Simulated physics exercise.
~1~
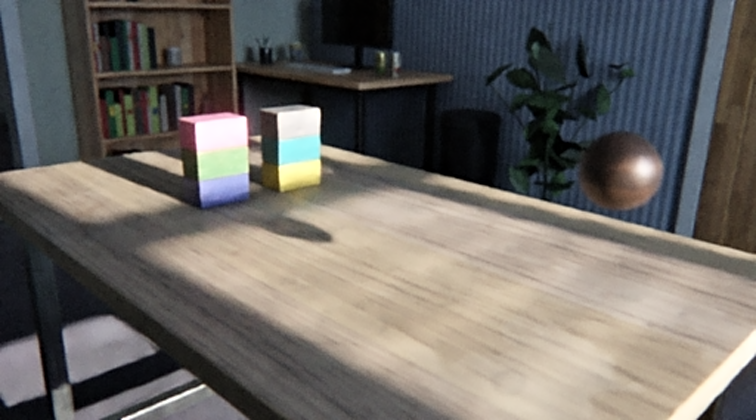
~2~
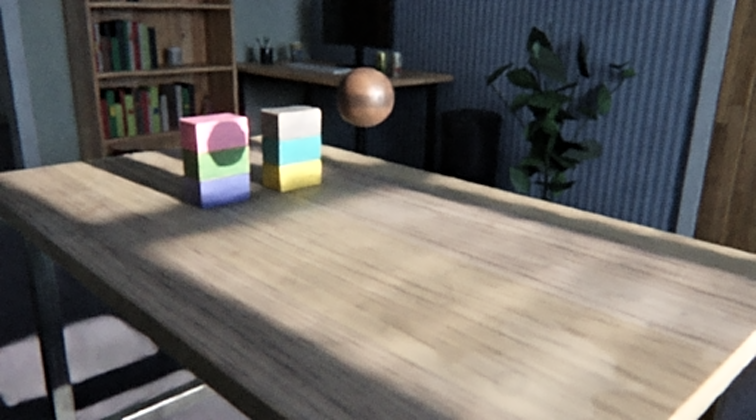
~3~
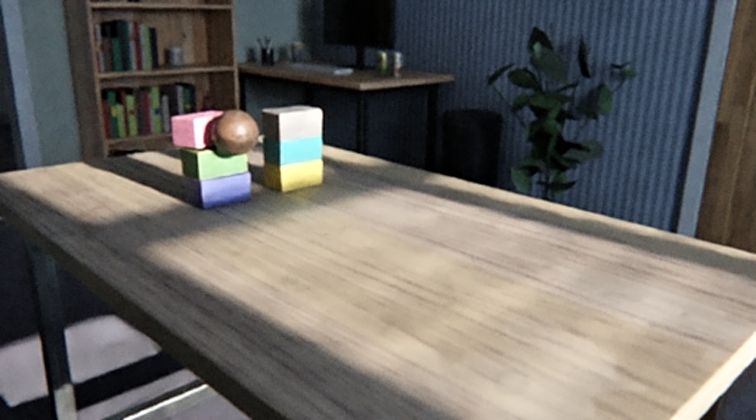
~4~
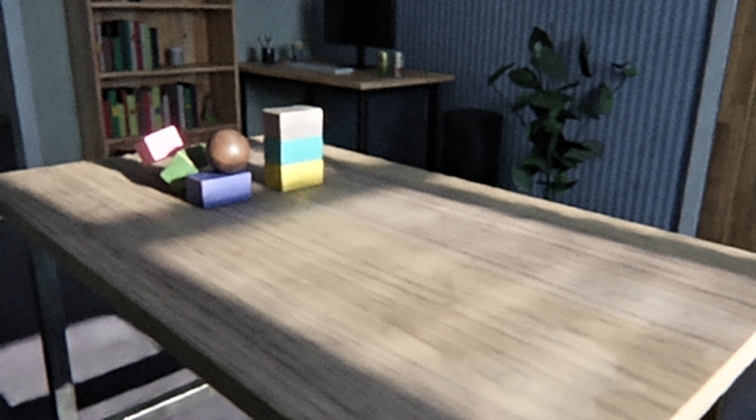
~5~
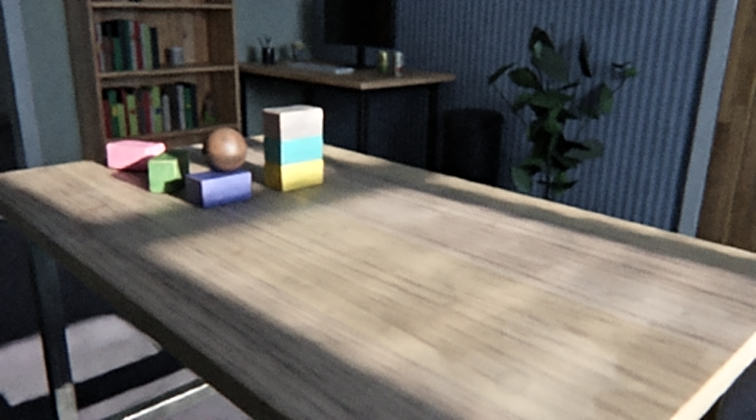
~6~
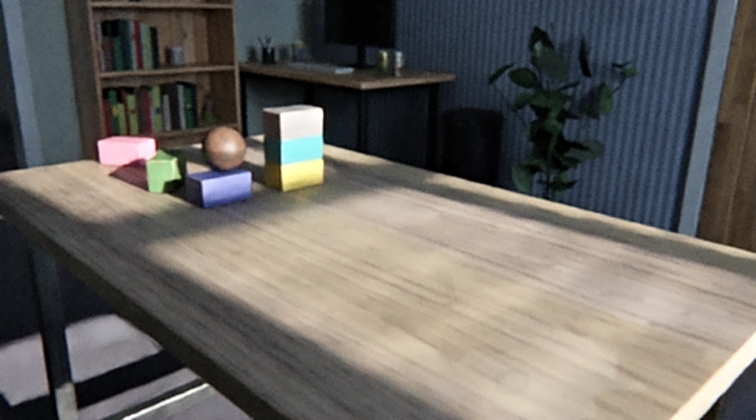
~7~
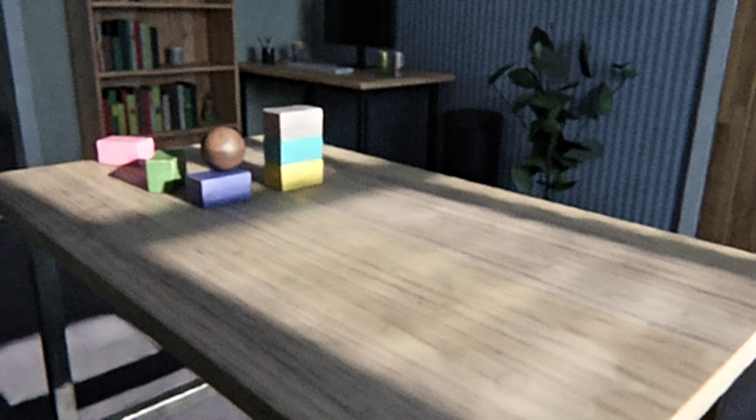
A wooden table stands in a dim room with a bookshelf, a desk and a leafy plant behind it, seen from slightly above by a gently swaying camera. Toward its far left are two stacks of blocks, one pink, green and blue from top to bottom, the other grey, turquoise and yellow. A brown ball flies in from the right, passes the grey-topped stack and strikes the pink and green blocks. Both tumble off to the left, and the ball drops behind the blue block. At the end the green block lies on its side, the pink one rests farther left, and the blue block and other stack remain in place.
